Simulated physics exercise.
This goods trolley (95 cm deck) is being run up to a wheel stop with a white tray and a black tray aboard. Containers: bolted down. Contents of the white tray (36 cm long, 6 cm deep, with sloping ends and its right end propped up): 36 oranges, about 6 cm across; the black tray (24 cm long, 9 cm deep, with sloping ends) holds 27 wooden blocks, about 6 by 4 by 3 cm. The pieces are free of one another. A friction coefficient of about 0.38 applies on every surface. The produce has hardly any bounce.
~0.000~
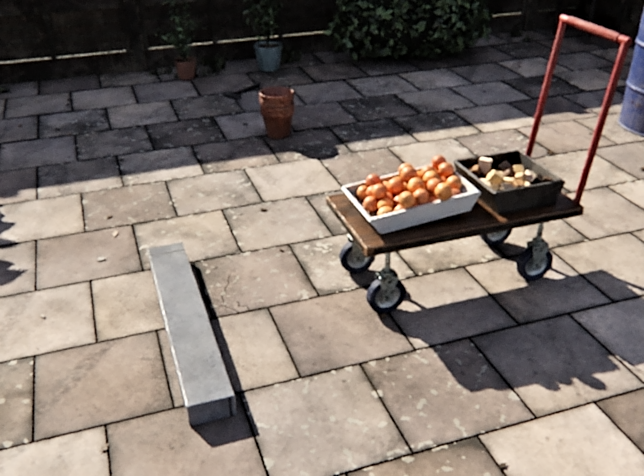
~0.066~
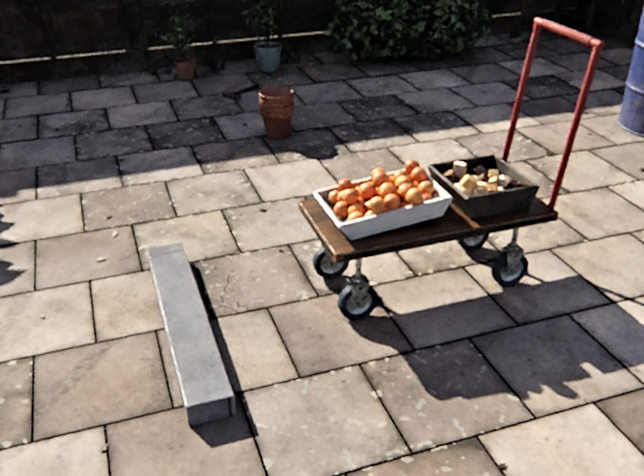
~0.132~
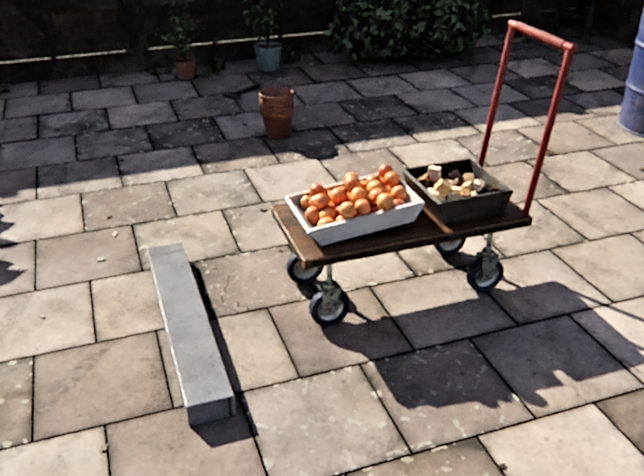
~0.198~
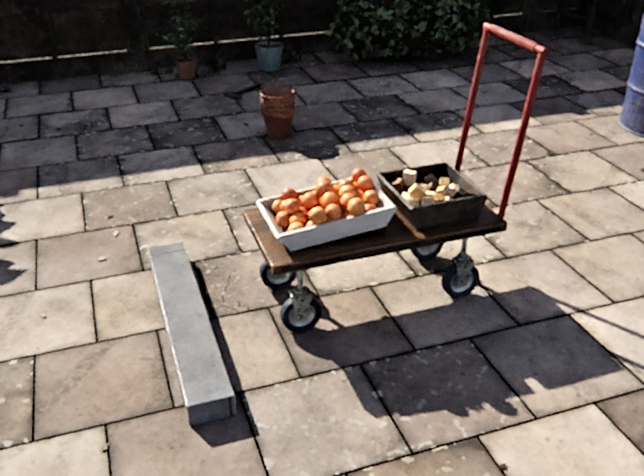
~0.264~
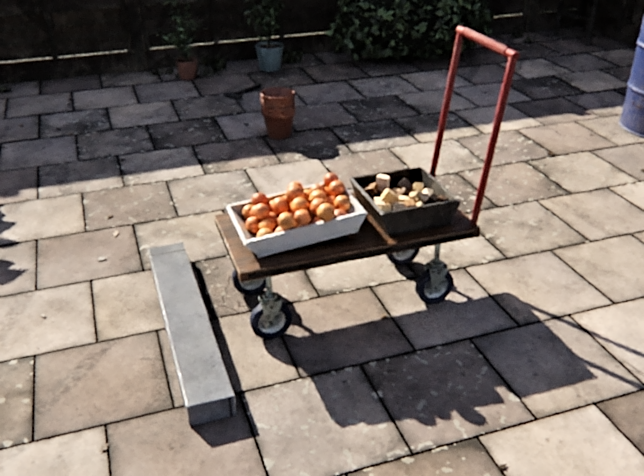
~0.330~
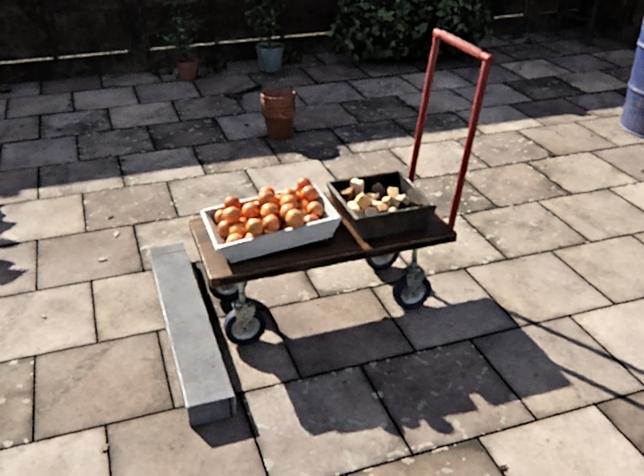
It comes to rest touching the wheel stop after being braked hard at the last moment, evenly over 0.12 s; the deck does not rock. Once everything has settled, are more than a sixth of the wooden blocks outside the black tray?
No.
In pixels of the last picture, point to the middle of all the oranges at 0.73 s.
In the last view, the centre sits near (225, 227).
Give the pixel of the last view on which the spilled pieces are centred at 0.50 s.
Centre estimate: Around (191, 225).
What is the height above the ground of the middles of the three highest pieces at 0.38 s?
Around 50 cm high.
After 0.38 s, white tray 36 in, 0 out and black tray 27 in, 0 out.
After 0.50 s, white tray 30 in, 6 out and black tray 27 in, 0 out.
After 0.73 s, white tray 26 in, 10 out and black tray 27 in, 0 out.
Outcome (at 1.24 s), white tray 26 in, 10 out and black tray 27 in, 0 out. Asked share, 0 of 27, 0 per cent.
